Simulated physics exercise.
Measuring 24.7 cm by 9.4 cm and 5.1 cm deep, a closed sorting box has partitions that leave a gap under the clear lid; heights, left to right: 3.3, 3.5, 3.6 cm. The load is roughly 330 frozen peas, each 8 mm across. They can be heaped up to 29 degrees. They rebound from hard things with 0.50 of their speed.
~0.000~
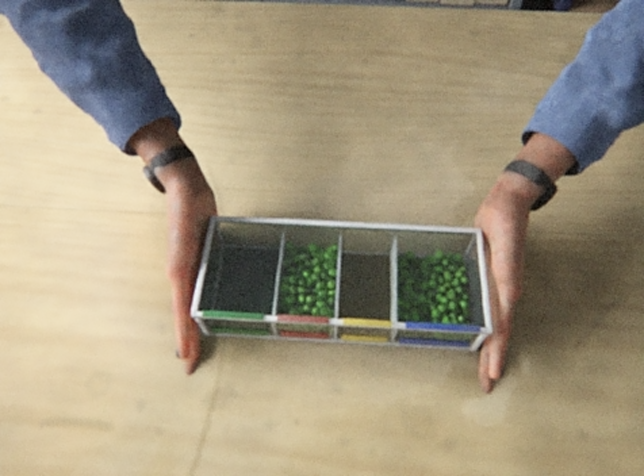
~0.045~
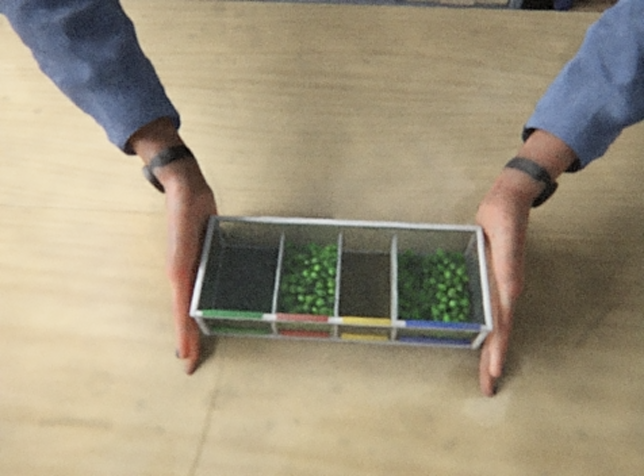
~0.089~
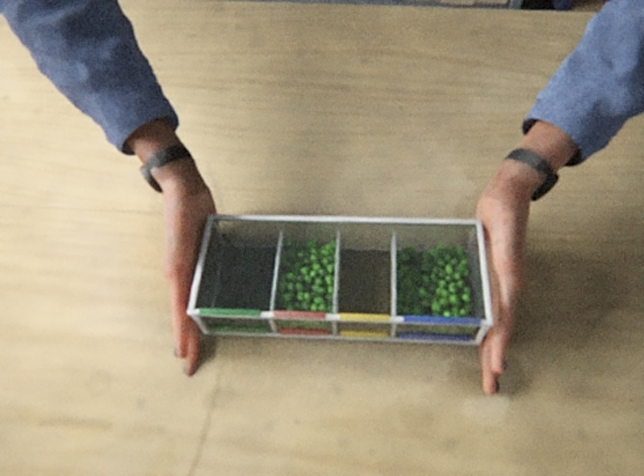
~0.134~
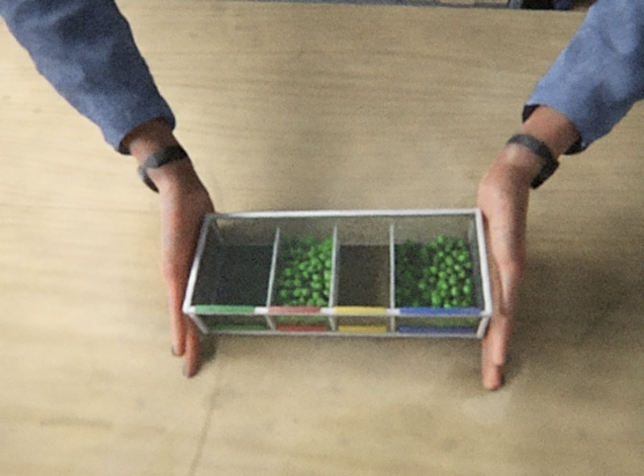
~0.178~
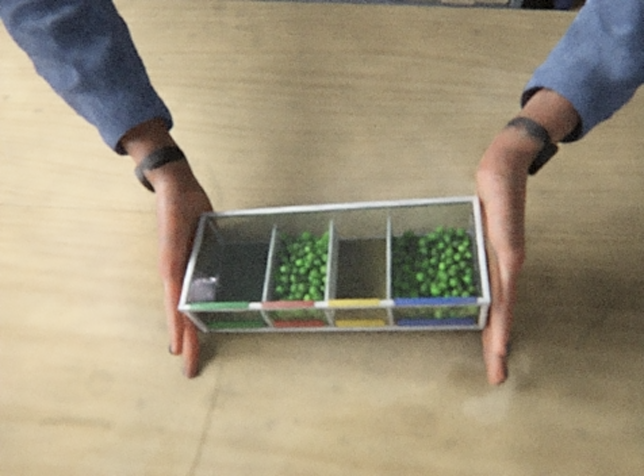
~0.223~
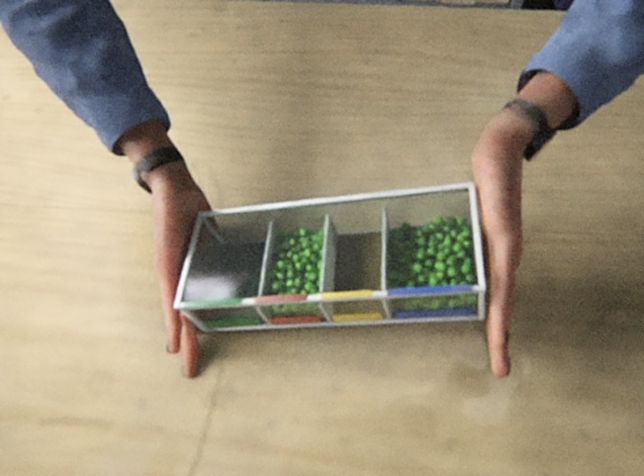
Two hands hold a clear divided box of green peas and gradually raise its right end.
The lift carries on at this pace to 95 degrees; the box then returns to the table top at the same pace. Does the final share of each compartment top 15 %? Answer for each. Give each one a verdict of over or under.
One by one: Red: Clears the bar, blue: Clears the bar, green: Clears the bar, yellow: Does not clear the bar.
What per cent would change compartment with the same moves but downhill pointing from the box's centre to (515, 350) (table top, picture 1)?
Estimate: Some 15 per cent.
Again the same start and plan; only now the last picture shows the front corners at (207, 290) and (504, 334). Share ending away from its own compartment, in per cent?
Near 20 %.
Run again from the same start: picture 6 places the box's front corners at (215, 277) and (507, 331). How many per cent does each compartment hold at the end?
The compartments end with red 30 per cent, blue 60 per cent, green 0 per cent and yellow 10 per cent.
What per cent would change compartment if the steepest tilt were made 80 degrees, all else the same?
About 25 per cent.
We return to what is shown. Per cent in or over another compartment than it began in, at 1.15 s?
Estimate: Some 15 %.
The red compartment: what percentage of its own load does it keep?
It works out to near 50 percent.
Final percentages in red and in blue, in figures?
Red: 30; blue: 30.
After 1.15 s, tilt 95 degrees; red 40 %, blue 45 %, green 15 %, yellow 5 %.
After 1.77 s, tilt 42 degrees; red 30 %, blue 35 %, green 30 %, yellow 5 %.
After 2.43 s, tilt 0 degrees; red 30 %, blue 30 %, green 30 %, yellow 5 %.
At rest (3.0 s), red 30 %, blue 30 %, green 30 %, yellow 5 %.
